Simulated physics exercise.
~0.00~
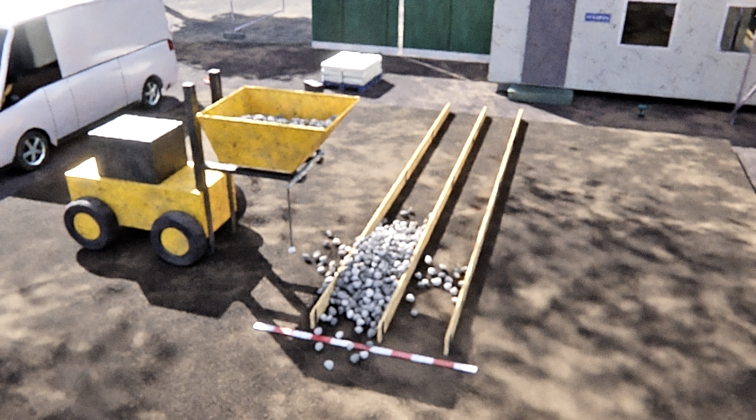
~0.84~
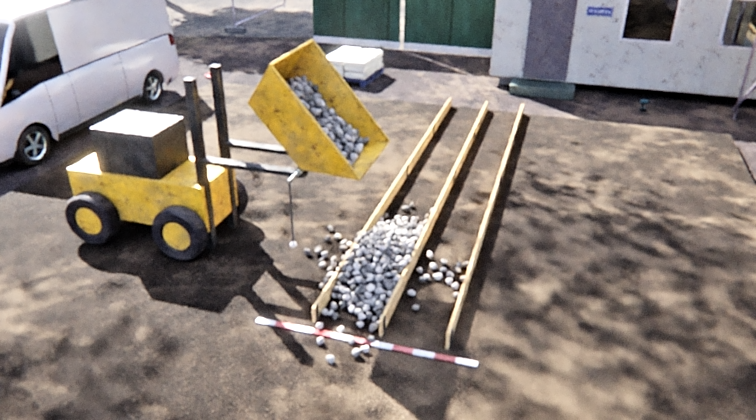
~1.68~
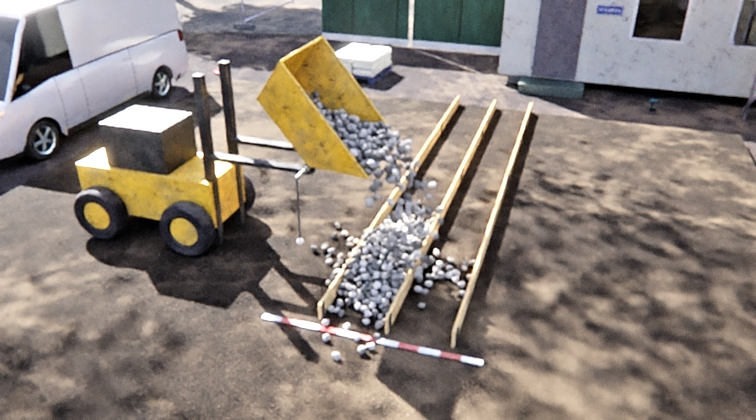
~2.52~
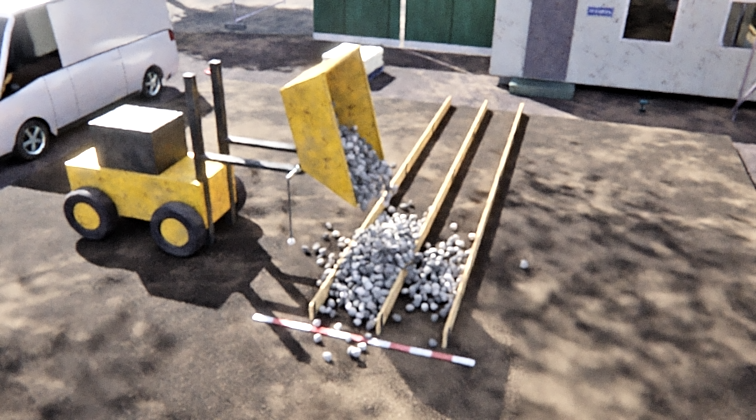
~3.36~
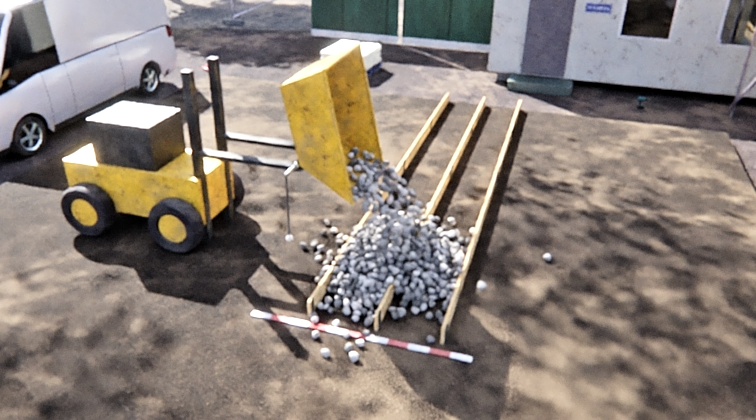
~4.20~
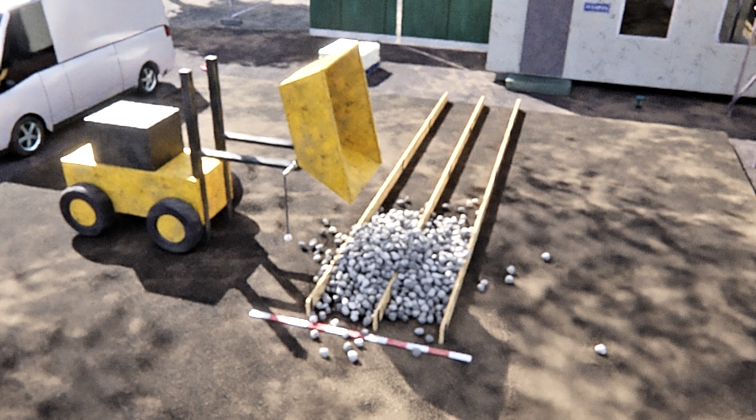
A yellow forklift with a black cab stands at the left of a sunlit dirt yard, seen from above, with a white van behind it and a pale building at the back. It holds up a yellow skip of grey stones beside three wooden planks, where a pile already lies mostly between the left pair, near a red-and-white staff. The skip tips to the right, pauses, then tips steeper as stones pour onto the pile. They spill over the middle plank and fill the right bay. The skip hangs empty, with a few stones scattered beyond the last plank.
